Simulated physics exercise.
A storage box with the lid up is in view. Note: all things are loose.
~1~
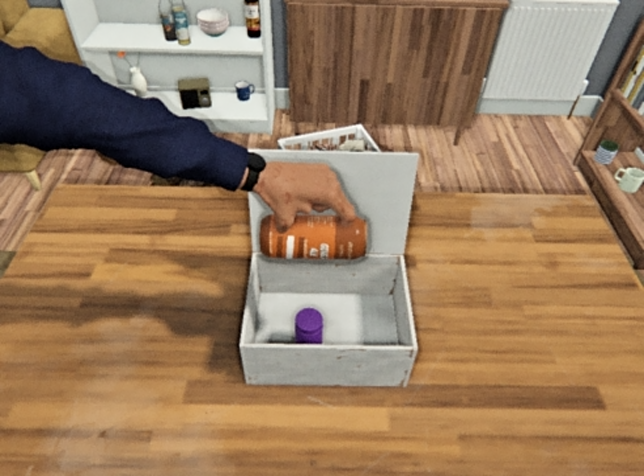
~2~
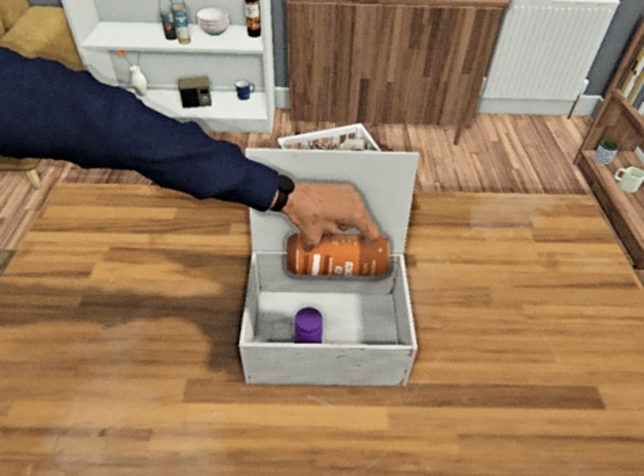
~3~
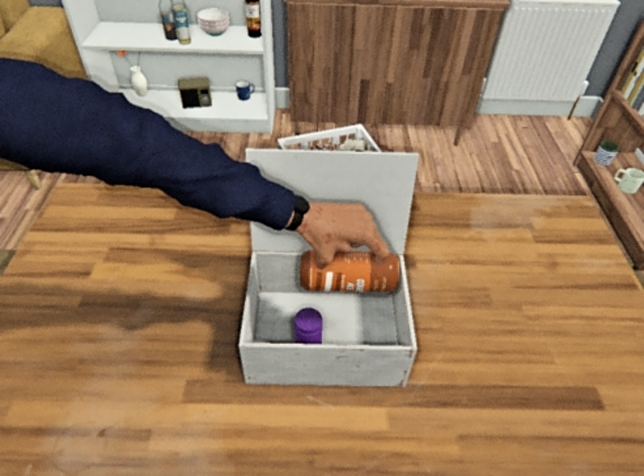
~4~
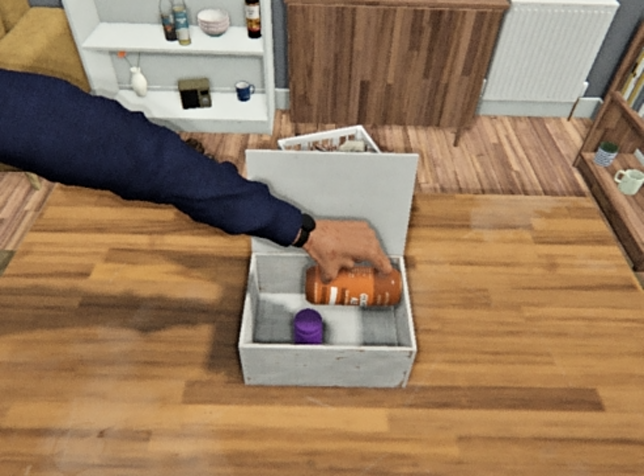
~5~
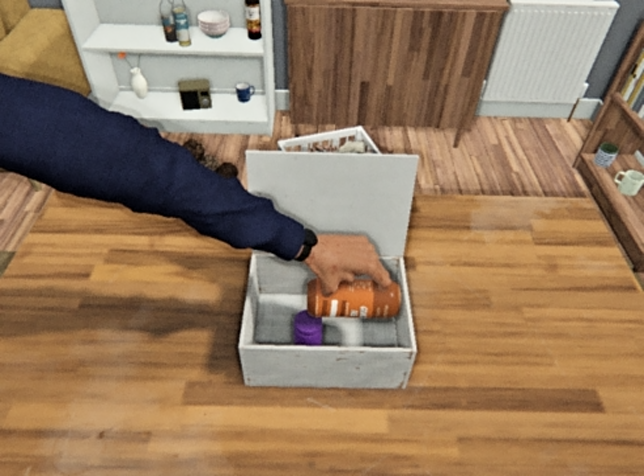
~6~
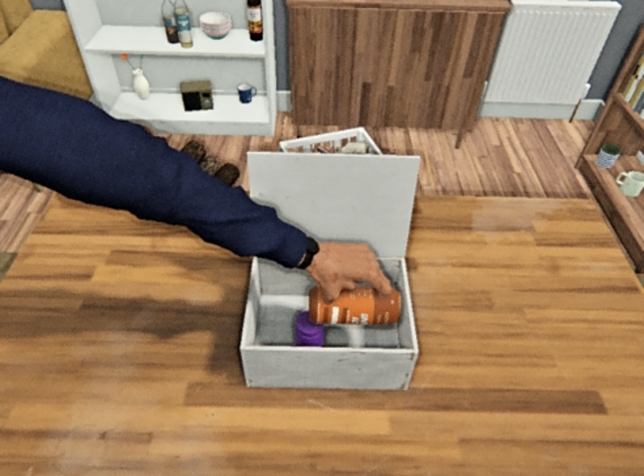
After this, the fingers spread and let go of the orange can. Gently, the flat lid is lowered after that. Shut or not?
The lid seals the box.
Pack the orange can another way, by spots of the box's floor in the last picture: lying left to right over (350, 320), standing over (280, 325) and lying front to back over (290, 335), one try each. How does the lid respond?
With the first placement it settles down; with the second it remains raised; with the third it settles down.
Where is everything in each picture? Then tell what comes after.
The first frame shows still above its spot; orange can (313, 237); purple shaker (309, 335).
The second frame shows still above its spot; orange can (337, 254); purple shaker (309, 334).
The third frame shows still above its spot; orange can (349, 271); purple shaker (308, 334).
The fourth frame shows still above its spot; orange can (352, 286); purple shaker (308, 335).
The fifth frame shows still above its spot; orange can (353, 298); purple shaker (308, 336).
The sixth frame shows put in, still held; orange can (353, 305); purple shaker (310, 337).
Then, 0.90 s on from there, lid starting down; orange can shifted well along near (327, 310).
Then, 1.80 s on from there, lid 44° above the rim; orange can shifted well along near (327, 310).
In the end, lid shut; moved from the start, orange can; purple shaker unmoved. At the end, from the last picture's camera, orange can near (327, 310).
